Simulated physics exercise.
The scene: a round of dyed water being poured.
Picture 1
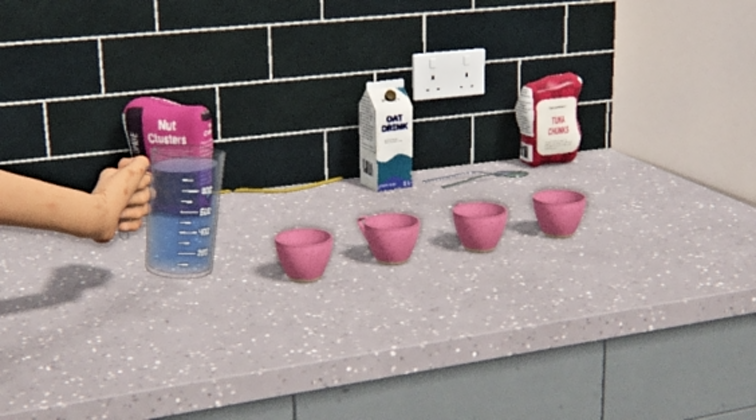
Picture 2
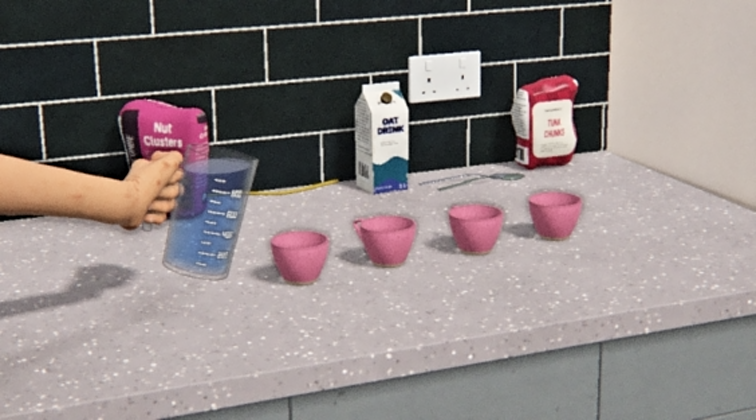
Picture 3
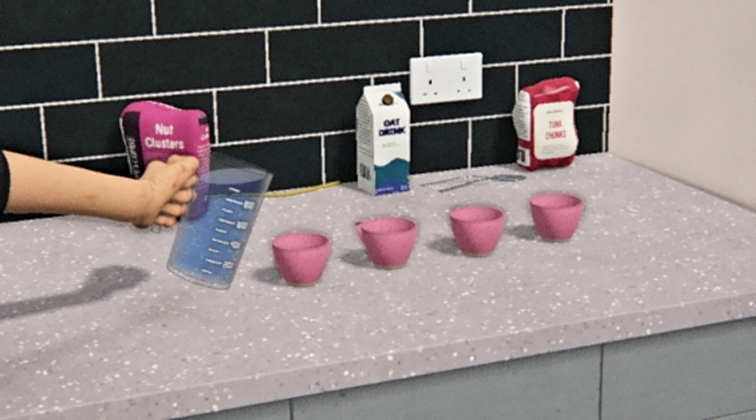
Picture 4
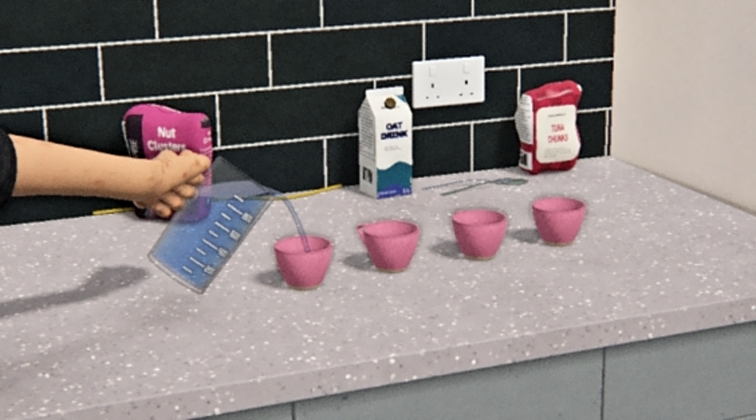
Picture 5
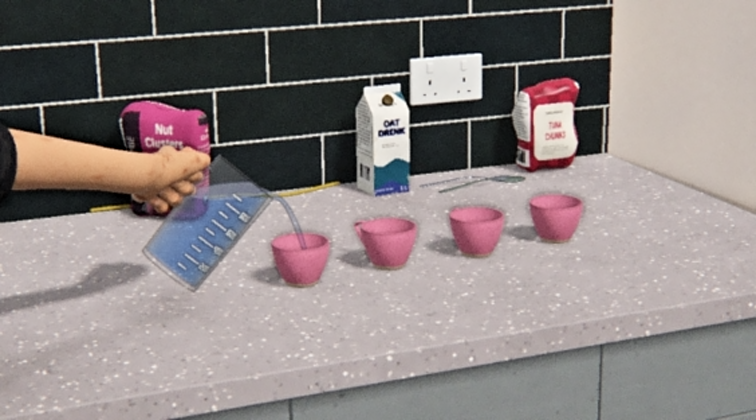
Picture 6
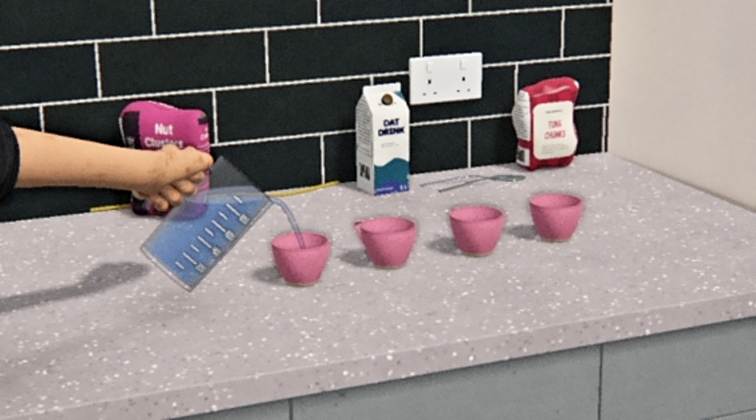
At first, a hand grips a clear jug of blue liquid on a speckled counter, to the left of four pink cups in a row. The hand brings the jug slightly right and tilts it toward the nearest cup, then a thin stream runs from its spout into that first cup.
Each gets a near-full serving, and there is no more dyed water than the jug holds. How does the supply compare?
It goes round.
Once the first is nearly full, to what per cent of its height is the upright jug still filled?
Close to 70 %.
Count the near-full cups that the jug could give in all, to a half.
About 5.5.
Soon after, the first is about three quarters full.
Later, the first is done and the jug has about three quarters of its load.
In the end, all four are full and about a quarter of the dyed water is over.
